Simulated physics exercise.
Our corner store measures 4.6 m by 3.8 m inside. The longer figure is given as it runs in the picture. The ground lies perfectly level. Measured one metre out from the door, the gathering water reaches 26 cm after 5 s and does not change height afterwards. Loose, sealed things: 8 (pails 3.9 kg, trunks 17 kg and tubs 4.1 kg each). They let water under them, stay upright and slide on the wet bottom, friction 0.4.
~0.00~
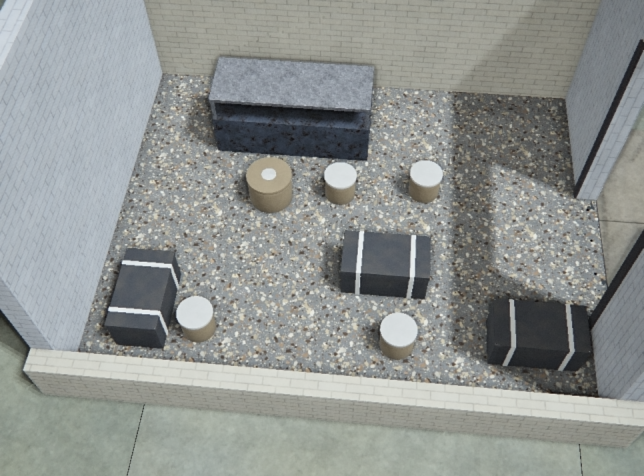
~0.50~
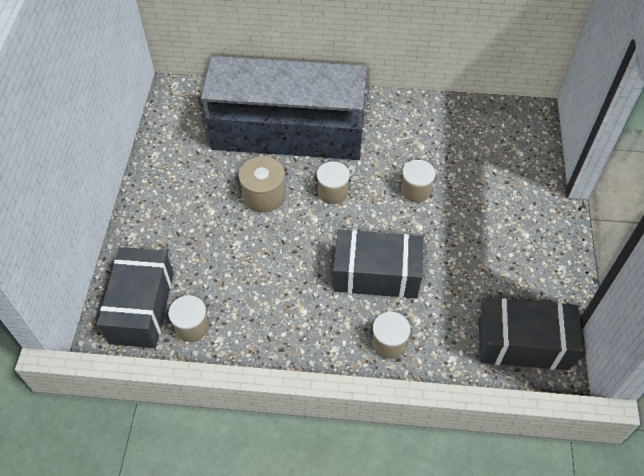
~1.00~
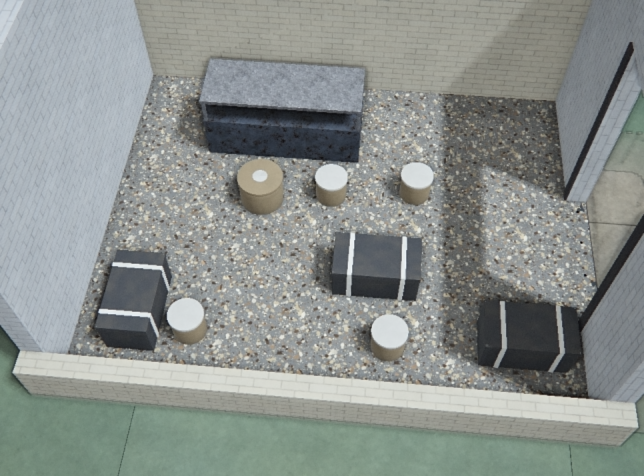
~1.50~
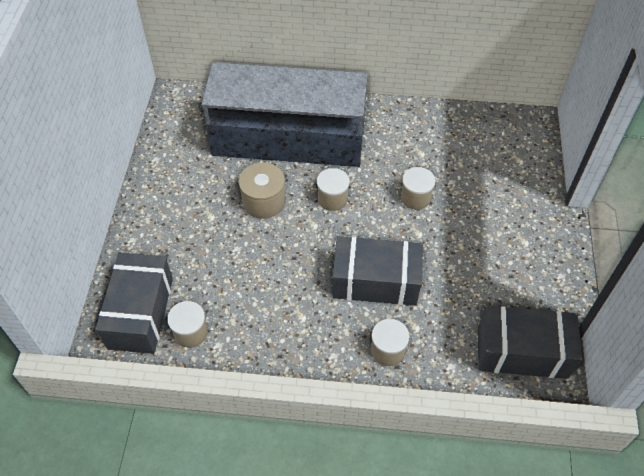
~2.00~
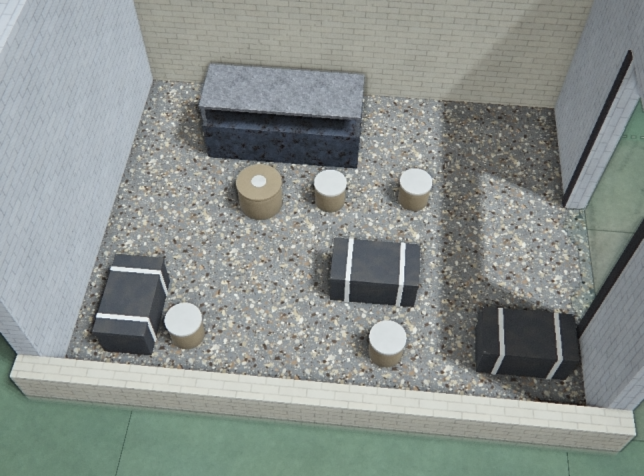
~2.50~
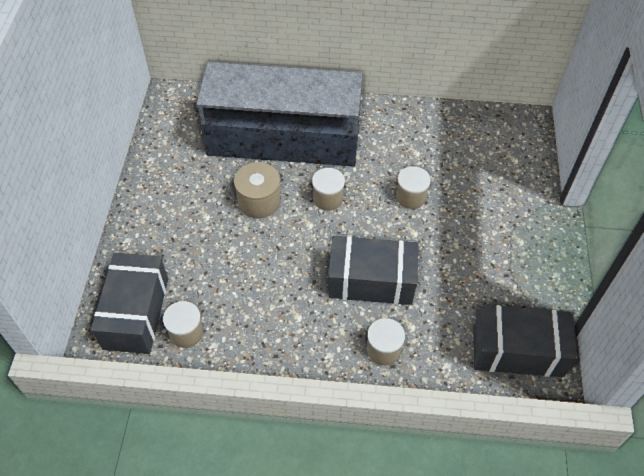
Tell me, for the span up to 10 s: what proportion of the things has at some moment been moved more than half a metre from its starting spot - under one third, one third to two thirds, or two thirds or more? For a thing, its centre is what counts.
Two thirds or more.
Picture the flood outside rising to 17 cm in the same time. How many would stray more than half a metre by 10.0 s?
I count 5 of them in that case.
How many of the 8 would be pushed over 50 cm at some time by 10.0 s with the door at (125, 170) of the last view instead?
That would give 5.
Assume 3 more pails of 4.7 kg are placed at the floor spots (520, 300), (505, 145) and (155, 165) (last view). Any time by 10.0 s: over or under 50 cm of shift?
Taking them in order, the first is beyond that distance, the second is within that distance and the third is beyond that distance.
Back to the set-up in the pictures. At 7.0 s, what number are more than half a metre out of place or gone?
Count: 5.
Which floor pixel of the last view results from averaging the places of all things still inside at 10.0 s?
Near (227, 220).
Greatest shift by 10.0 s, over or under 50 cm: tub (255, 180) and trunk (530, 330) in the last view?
In that order: Above, below.
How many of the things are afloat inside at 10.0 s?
Of them, 8.
After 3.5 s 0 of 8 are over 50 cm from their spots; 0 afloat.
After 4.5 s 0 of 8 are over 50 cm from their spots; 0 afloat.
After 7.0 s 5 of 8 are over 50 cm from their spots; 5 afloat.
After 10.0 s 6 of 8 are over 50 cm from their spots, and 6 have been at some point; 8 afloat.
